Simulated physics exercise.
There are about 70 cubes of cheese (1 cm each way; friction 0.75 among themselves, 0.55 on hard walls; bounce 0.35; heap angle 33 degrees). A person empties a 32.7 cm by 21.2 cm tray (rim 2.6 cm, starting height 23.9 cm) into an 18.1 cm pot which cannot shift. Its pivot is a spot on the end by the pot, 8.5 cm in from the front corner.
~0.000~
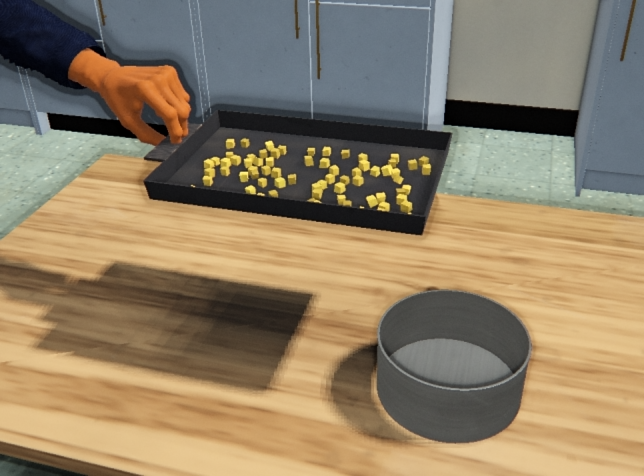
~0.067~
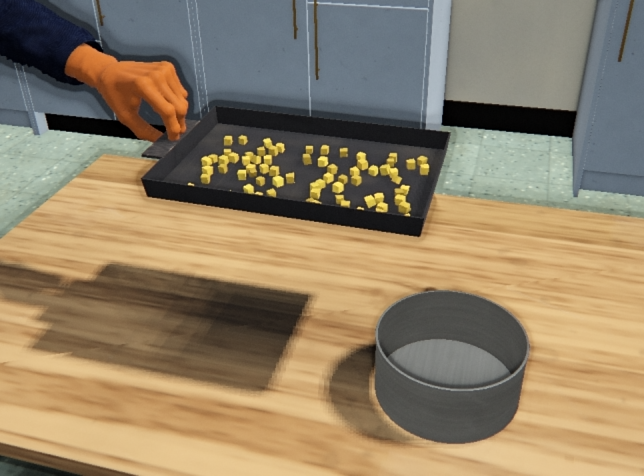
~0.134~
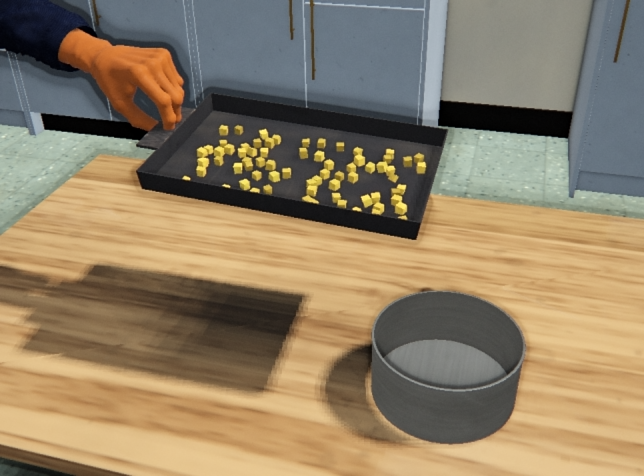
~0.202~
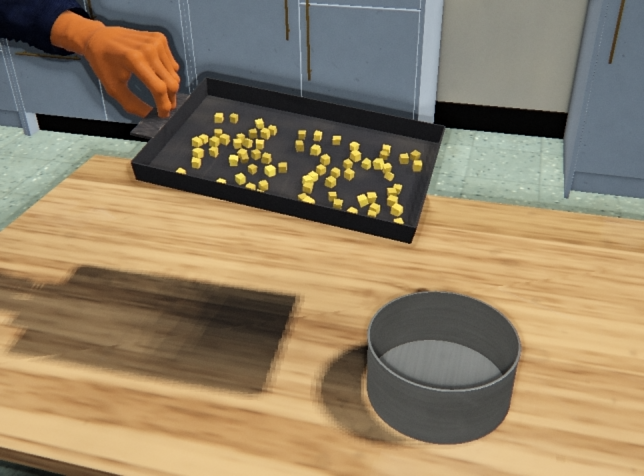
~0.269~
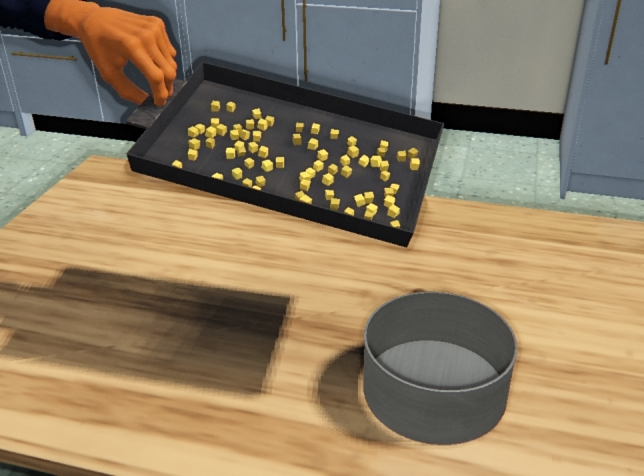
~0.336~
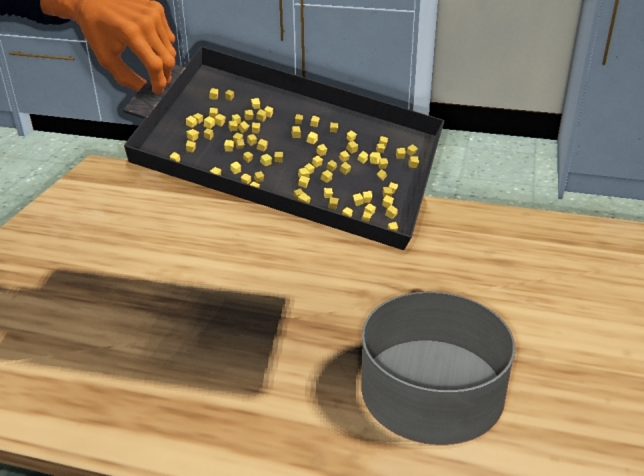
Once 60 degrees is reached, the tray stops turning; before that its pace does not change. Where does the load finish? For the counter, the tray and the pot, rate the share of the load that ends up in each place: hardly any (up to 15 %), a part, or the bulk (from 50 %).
Share of the load - the counter: Hardly any, the tray: The bulk, the pot: A part.
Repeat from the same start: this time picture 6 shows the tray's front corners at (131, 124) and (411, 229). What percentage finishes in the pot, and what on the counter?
Per cent by place - pot 25, counter 5.
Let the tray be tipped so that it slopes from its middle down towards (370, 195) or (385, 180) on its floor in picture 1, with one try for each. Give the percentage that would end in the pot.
About 20 and 5 per cent.
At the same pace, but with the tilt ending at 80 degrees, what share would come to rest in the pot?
Roughly 30 percent.
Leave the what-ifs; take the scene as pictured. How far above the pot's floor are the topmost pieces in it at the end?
Roughly 1.0 centimetres.
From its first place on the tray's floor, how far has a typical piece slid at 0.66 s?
Displacement on the tray: Roughly 2 cm.
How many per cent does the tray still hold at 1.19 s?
Around 75 percent of it.
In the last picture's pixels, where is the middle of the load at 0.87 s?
Approximately (362, 218) in the last picture.
After 0.66 s, tilt 39 degrees; the tray holds 100 %, the pot 0 %.
After 0.87 s, tilt 53 degrees; the tray holds 100 %, the pot 0 %.
After 1.19 s, tilt 60 degrees; the tray holds 75 %, the pot 15 %.
At rest (2.4 s), counter 0 %, tray 65 %, pot 30 %.
